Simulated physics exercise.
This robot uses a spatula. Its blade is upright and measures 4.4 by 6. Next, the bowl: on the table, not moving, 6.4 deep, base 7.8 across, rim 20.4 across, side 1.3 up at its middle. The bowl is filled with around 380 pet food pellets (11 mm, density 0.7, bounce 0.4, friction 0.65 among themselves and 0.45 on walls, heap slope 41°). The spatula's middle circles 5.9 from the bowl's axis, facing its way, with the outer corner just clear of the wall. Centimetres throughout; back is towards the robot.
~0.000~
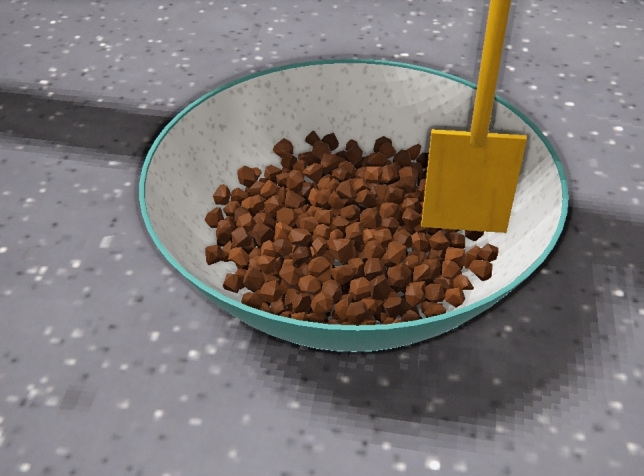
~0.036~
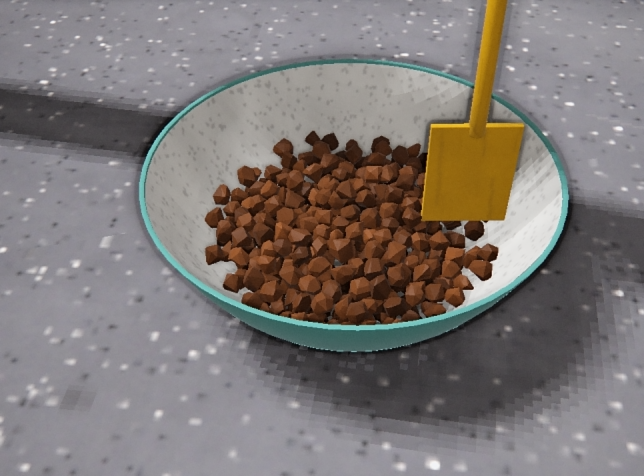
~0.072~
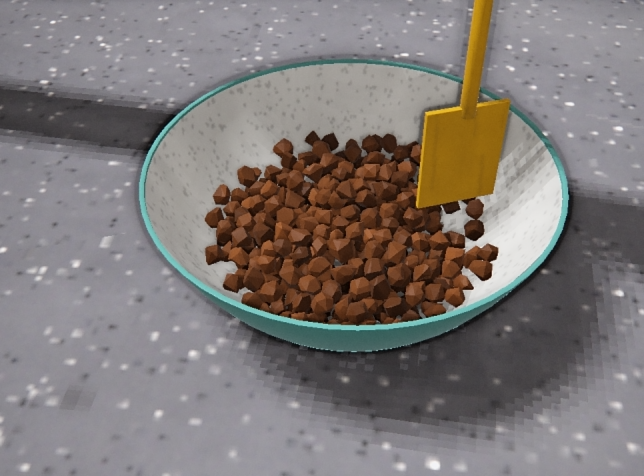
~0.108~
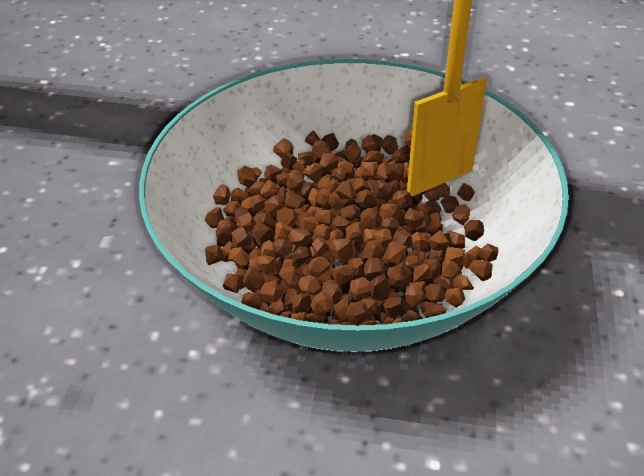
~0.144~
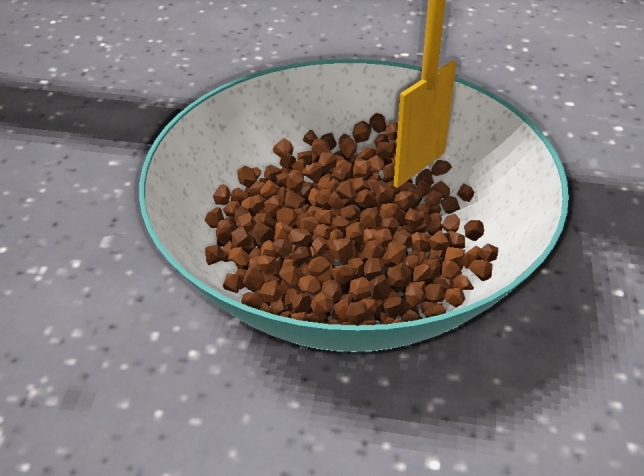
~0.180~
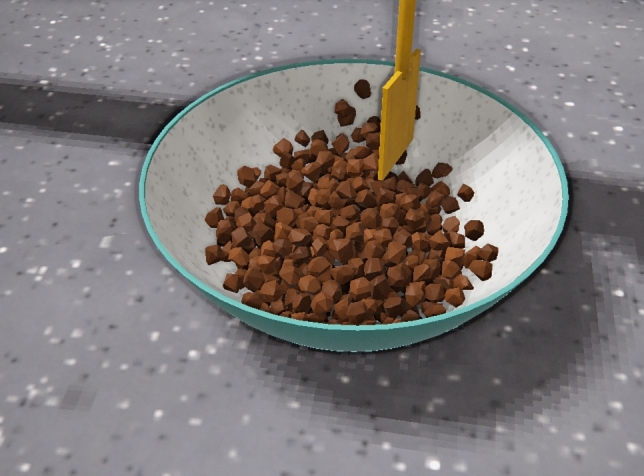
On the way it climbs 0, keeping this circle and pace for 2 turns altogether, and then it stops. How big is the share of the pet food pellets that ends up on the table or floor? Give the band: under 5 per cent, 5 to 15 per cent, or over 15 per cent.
Band: 5 to 15 per cent.
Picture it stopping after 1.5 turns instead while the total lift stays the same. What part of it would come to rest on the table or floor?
Estimate: About 5 percent.
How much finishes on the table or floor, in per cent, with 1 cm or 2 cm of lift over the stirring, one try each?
I'd reckon around 0 and 0 per cent.
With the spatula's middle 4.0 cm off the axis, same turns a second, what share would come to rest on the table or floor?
That would give close to 0 per cent.
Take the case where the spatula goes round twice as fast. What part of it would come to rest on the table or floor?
In that case some 35 per cent.
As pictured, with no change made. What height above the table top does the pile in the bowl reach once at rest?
The top sits some 7.0 cm up.
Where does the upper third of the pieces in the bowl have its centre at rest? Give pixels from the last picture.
Estimated centre: (445, 185).
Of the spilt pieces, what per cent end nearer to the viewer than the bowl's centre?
I'd estimate some 60 per cent.
By 0.77 s, 326° round, highest piece 7 above the table; 371 in the bowl, 7 on the table or floor, 3 in flight or on the tool.
By 1.37 s, 223° round, highest piece 8 above the table; 361 in the bowl, 18 on the table or floor, 2 in flight or on the tool.
By 1.87 s, 0° round, highest piece 7 above the table; 350 in the bowl, 31 on the table or floor.
By 2.57 s, 0° round, highest piece 7 above the table; 350 in the bowl, 31 on the table or floor.
Final count, 350 in the bowl, 31 on the table or floor. That is 8 % on the table or floor.
